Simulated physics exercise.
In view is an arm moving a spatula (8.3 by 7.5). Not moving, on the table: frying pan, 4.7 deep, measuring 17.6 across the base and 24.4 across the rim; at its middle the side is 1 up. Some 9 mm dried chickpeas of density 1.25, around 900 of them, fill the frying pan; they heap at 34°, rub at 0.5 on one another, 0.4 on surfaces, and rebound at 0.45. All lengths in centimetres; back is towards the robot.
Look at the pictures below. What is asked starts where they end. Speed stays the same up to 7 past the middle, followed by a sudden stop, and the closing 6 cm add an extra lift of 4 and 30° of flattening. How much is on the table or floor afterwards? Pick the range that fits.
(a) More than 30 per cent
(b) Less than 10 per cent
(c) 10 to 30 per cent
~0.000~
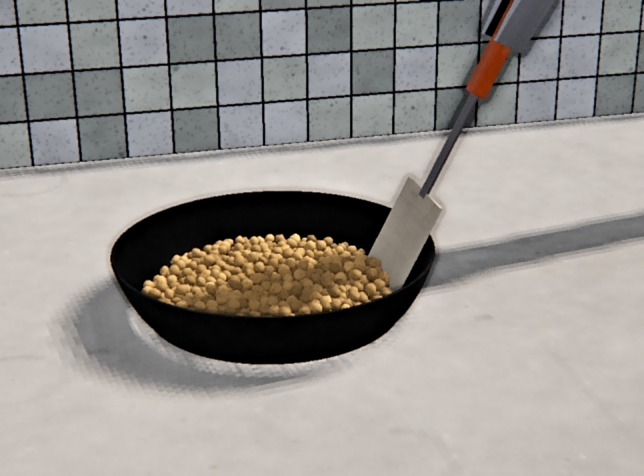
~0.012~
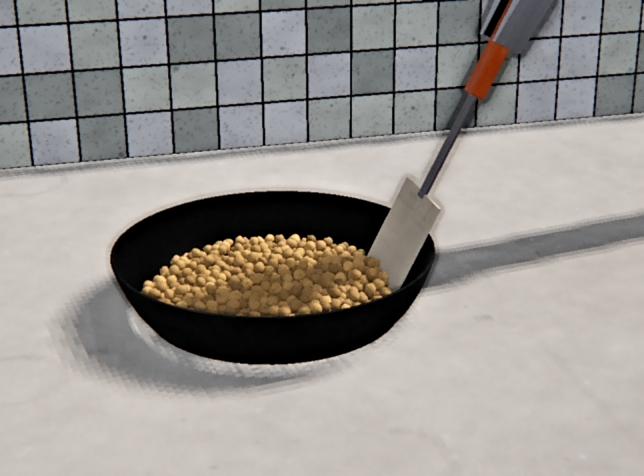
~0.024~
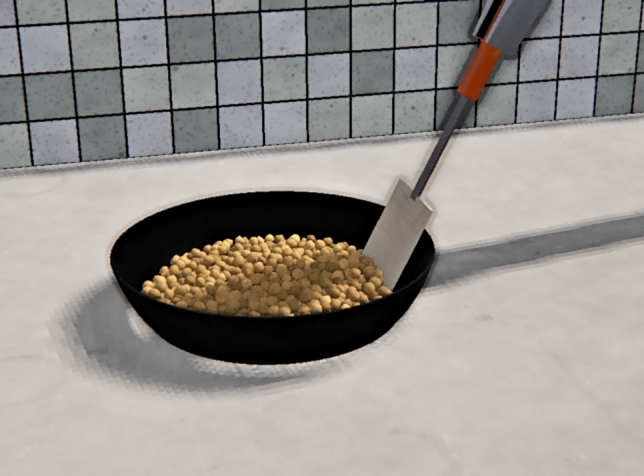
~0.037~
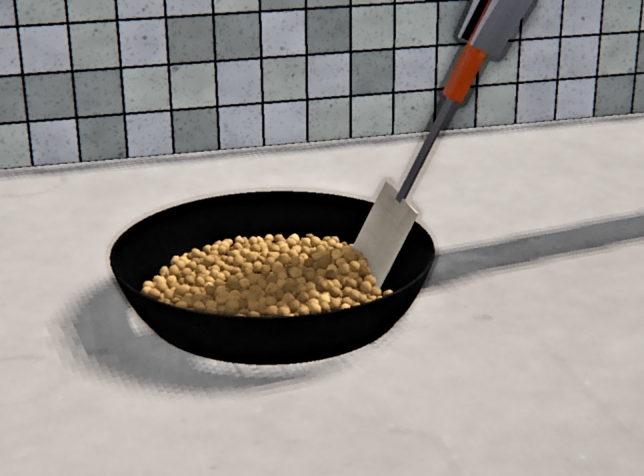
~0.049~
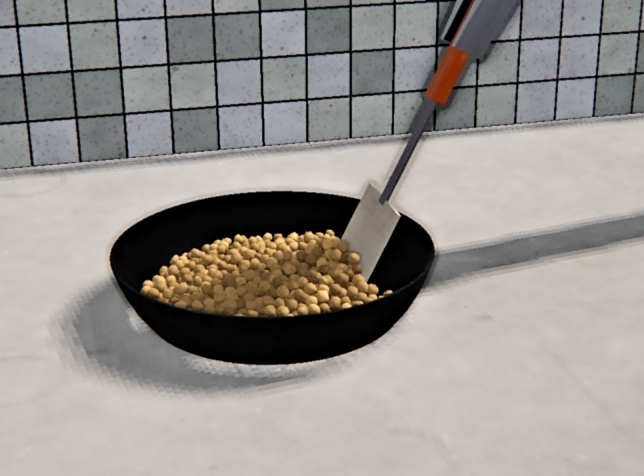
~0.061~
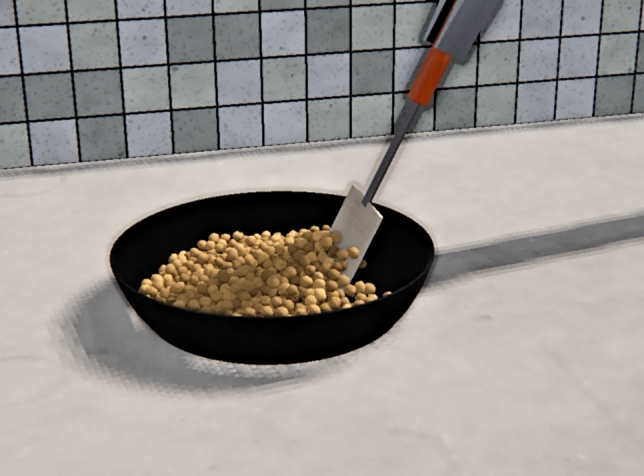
Answer: C.
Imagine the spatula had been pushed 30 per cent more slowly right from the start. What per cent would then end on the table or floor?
Roughly 5 in a hundred.
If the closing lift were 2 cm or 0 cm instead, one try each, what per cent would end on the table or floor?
Estimates, in order: 10 % then 5 %.
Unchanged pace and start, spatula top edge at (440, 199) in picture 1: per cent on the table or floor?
About 15 per cent.
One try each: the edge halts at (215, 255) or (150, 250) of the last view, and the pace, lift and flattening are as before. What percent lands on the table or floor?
Respectively some 10 and 25 percent end on the table or floor.
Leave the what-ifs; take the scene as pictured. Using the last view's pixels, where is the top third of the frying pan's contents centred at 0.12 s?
Near (226, 270).
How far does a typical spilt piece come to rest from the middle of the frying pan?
About 36 centimetres.
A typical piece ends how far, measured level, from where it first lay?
About 3 centimetres.
By 0.09 s, sloping 63°, highest piece 8 above the table; 900 in the frying pan.
By 0.12 s, sloping 53°, highest piece 9 above the table; 900 in the frying pan.
By 0.34 s, sloping 33°, highest piece 5 above the table; 764 in the frying pan, 133 on the table or floor, 3 on the blade or in flight.
By 1.39 s, sloping 33°, highest piece 5 above the table; 764 in the frying pan, 136 on the table or floor.
Final count, 764 in the frying pan, 136 on the table or floor. That is 15 % on the table or floor.
